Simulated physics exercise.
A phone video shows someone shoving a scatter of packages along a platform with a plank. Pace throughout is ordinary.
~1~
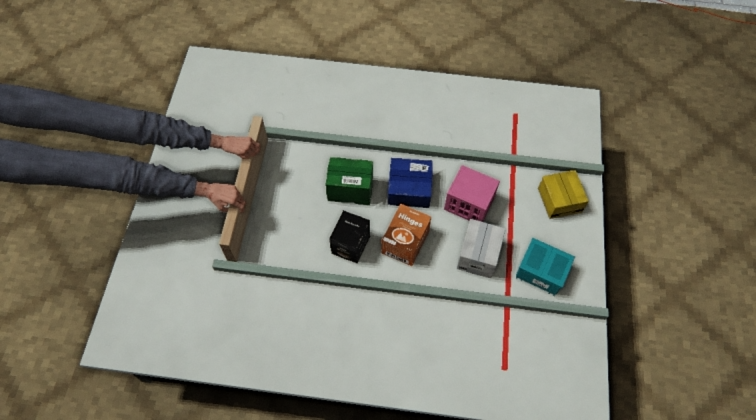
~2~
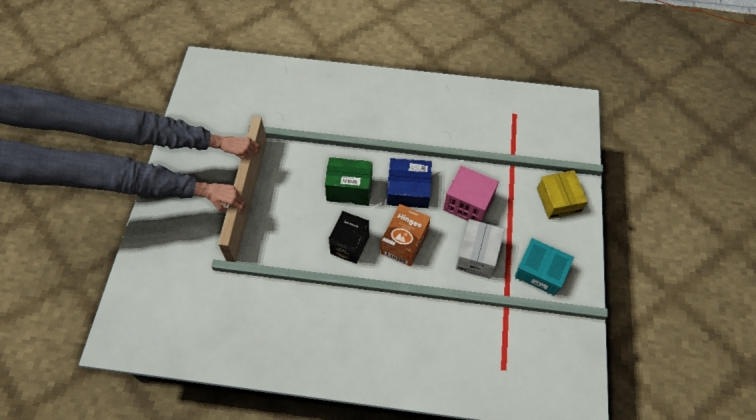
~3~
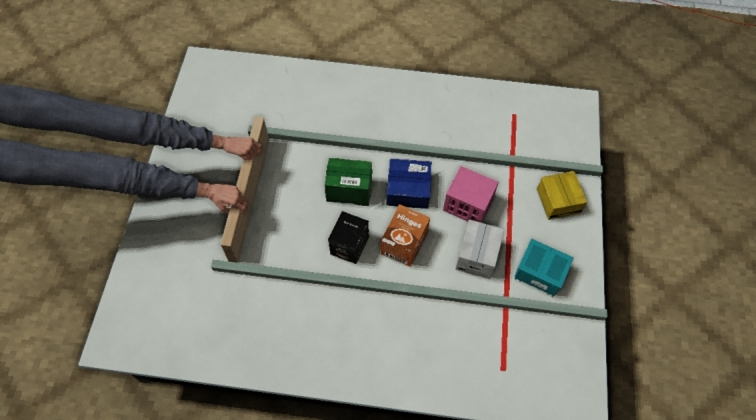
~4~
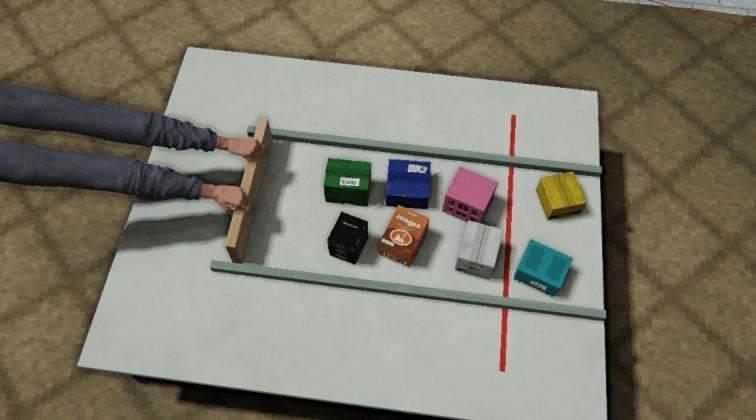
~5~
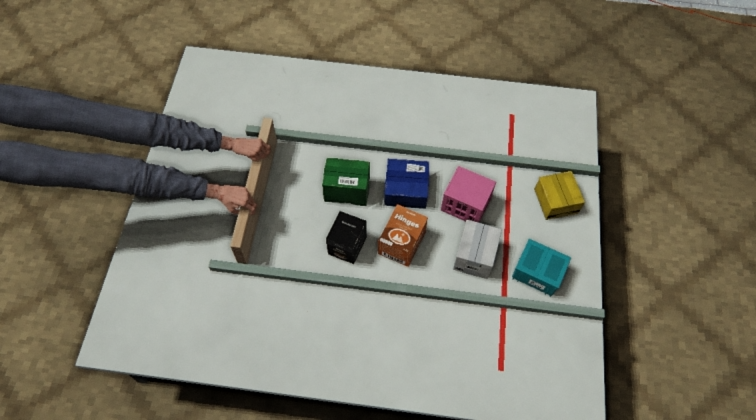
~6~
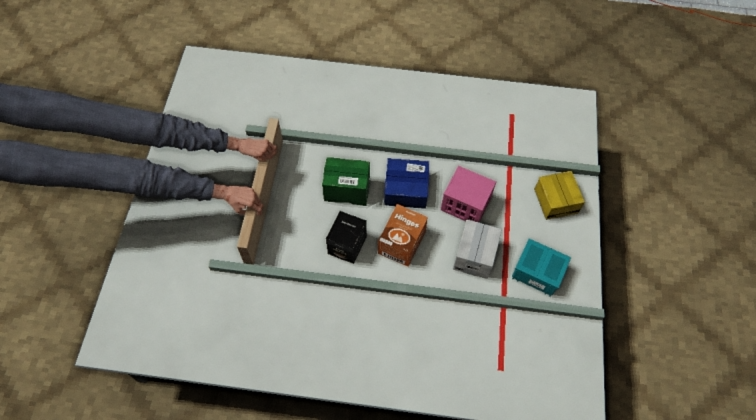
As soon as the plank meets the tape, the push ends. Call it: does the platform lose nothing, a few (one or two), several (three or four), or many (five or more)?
It loses several, three or four.
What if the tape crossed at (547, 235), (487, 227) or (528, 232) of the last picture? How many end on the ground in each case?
Try 1: 5; try 2: 2; try 3: 4.
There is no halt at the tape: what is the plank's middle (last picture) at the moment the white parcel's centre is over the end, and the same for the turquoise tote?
The middle is at (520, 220) when it's the white parcel, and at (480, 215) when it's the turquoise tote.
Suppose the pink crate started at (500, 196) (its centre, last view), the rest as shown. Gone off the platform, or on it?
It goes off the edge.
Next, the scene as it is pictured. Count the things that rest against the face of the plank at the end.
The count in contact is 2.
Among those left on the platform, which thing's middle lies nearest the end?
It's the white parcel that is foremost.
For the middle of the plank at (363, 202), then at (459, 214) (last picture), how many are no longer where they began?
At first I count 5, and then 8.
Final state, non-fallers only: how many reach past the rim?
The count would be 1.
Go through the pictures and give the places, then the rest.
The first picture shows yellow parcel (562, 195); turquoise tote (544, 267); white parcel (481, 249); plank (245, 188); tape (511, 229).
The second picture shows turquoise tote (543, 268); green parcel (349, 182).
The third picture shows white parcel (480, 250); blue parcel (409, 184).
The fourth picture shows yellow parcel (560, 196); black box (348, 238).
The fifth picture shows turquoise tote (541, 268); orange box (403, 236).
The sixth picture shows yellow parcel (559, 195); turquoise tote (541, 268); white parcel (477, 249); plank (262, 190); tape (507, 230).
Early on, none off yet; yellow parcel at rest near (559, 195); turquoise tote at rest near (541, 268); white parcel at rest near (477, 249).
A while later, none off yet; yellow parcel travelled a little near (573, 196); turquoise tote travelled a little near (548, 268); white parcel travelled about its own width near (505, 253).
Finally, the number that fall off is three or four; lost, pink crate, turquoise tote and yellow parcel.
